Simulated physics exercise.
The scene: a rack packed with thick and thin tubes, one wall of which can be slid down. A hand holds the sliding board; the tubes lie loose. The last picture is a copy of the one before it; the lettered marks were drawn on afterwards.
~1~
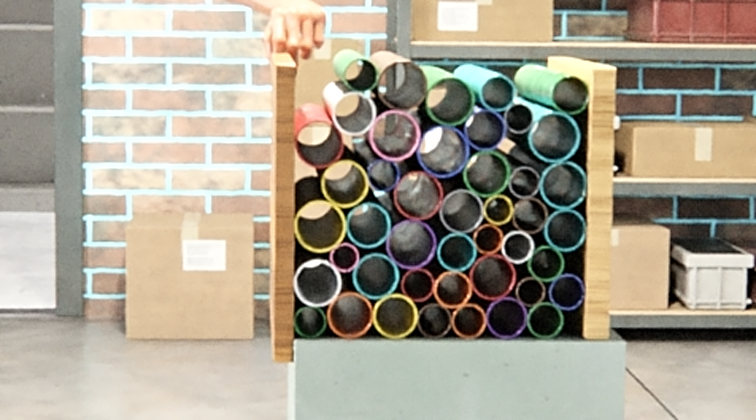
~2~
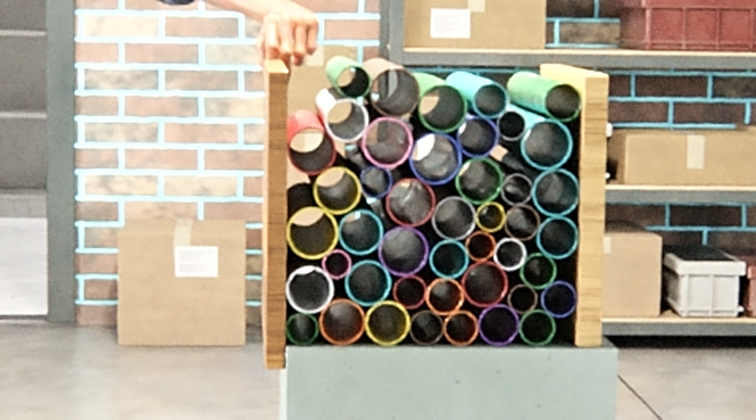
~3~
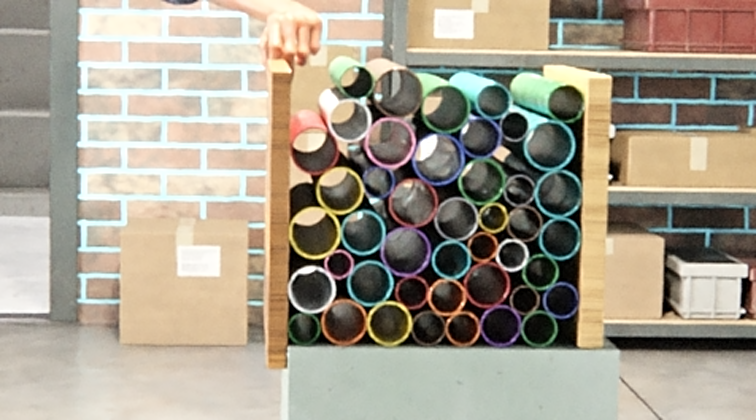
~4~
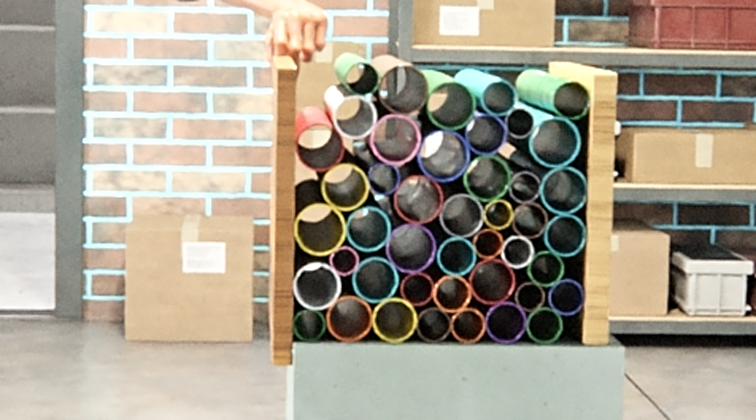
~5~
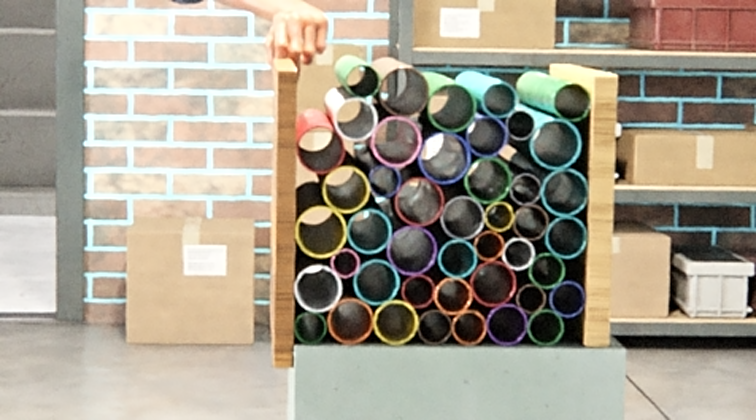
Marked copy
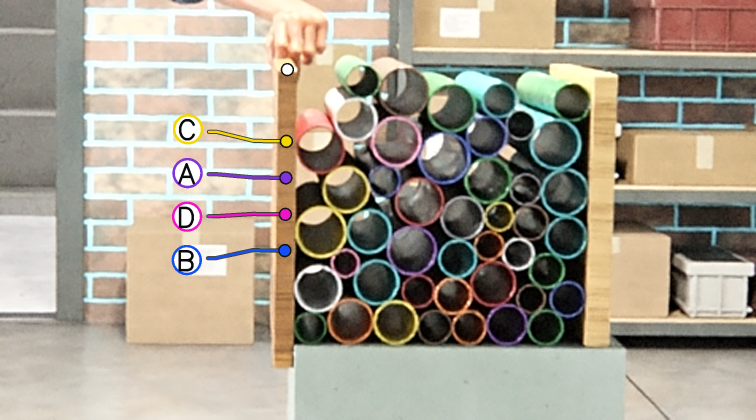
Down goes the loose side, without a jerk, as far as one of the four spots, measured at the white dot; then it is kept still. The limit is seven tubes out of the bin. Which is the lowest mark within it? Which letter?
Stop at B.
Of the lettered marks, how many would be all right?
Four of them.
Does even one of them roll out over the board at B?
Yes.
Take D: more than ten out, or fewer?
At D, fewer than ten.
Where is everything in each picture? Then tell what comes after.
In the first picture, a red tube (493, 277); a green tube (546, 263).
In the second picture, a red tube (411, 202).
In the third picture, a turquoise tube (558, 193); a turquoise tube (549, 145).
In the fourth picture, a grey tube (519, 122); side board (281, 198).
In the fifth picture, a green tube (311, 327); a purple tube (507, 324); a red tube (493, 283).
On the marked copy, A at (286, 178); B at (285, 251); C at (286, 141); D at (285, 215); the white dot at (287, 69).
Taking B. A third of the way, top of the board (296, 149).
Two thirds of the way, top of the board (295, 239).
When it is over, top of the board (295, 250), one out over the board.
As for the rest, A none out over the board; C none out over the board; D none out over the board.
